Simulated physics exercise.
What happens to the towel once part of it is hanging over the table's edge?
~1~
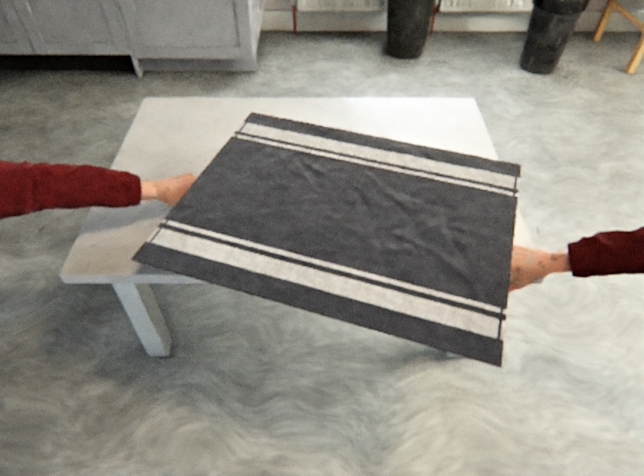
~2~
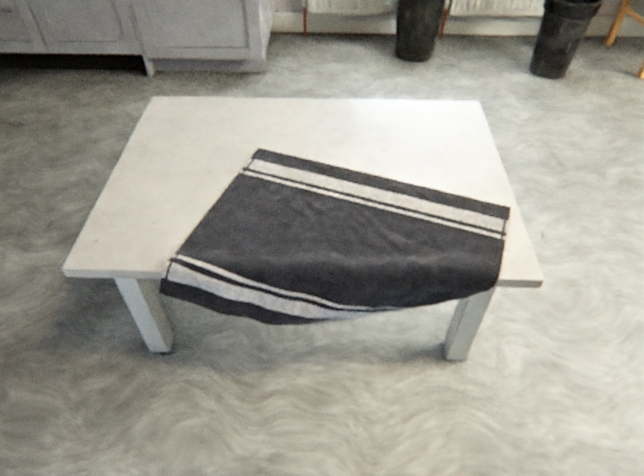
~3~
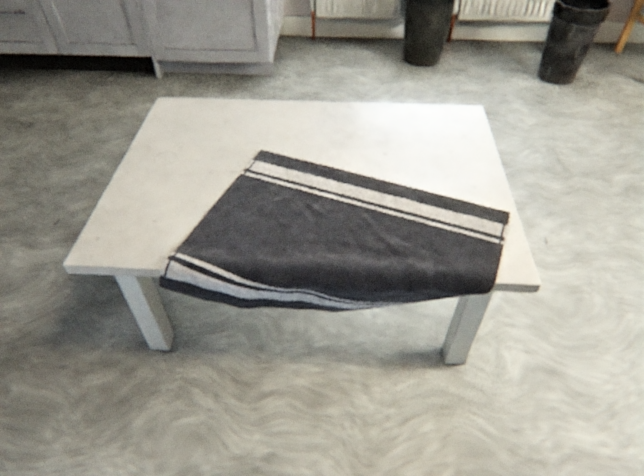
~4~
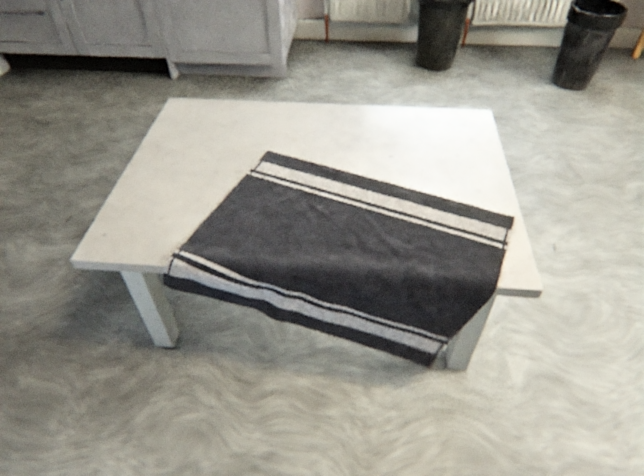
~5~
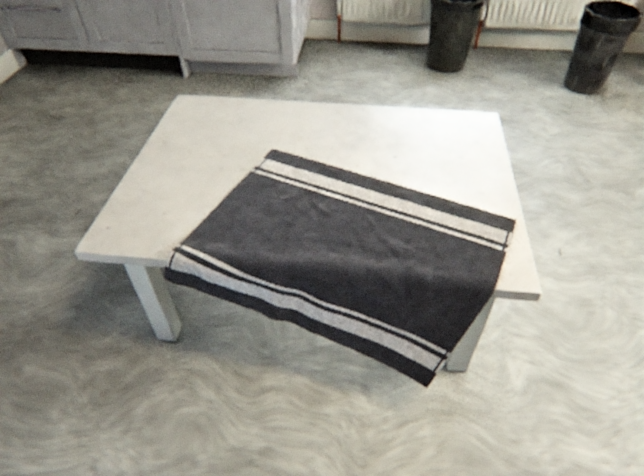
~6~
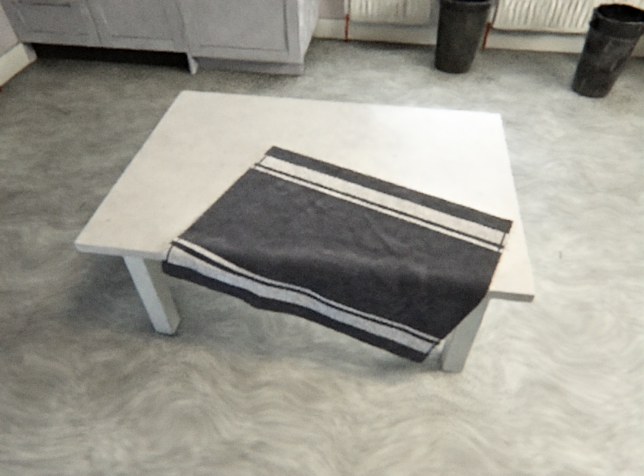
It stays on the table, with its near part draped over the rim and the rest lying on the top.
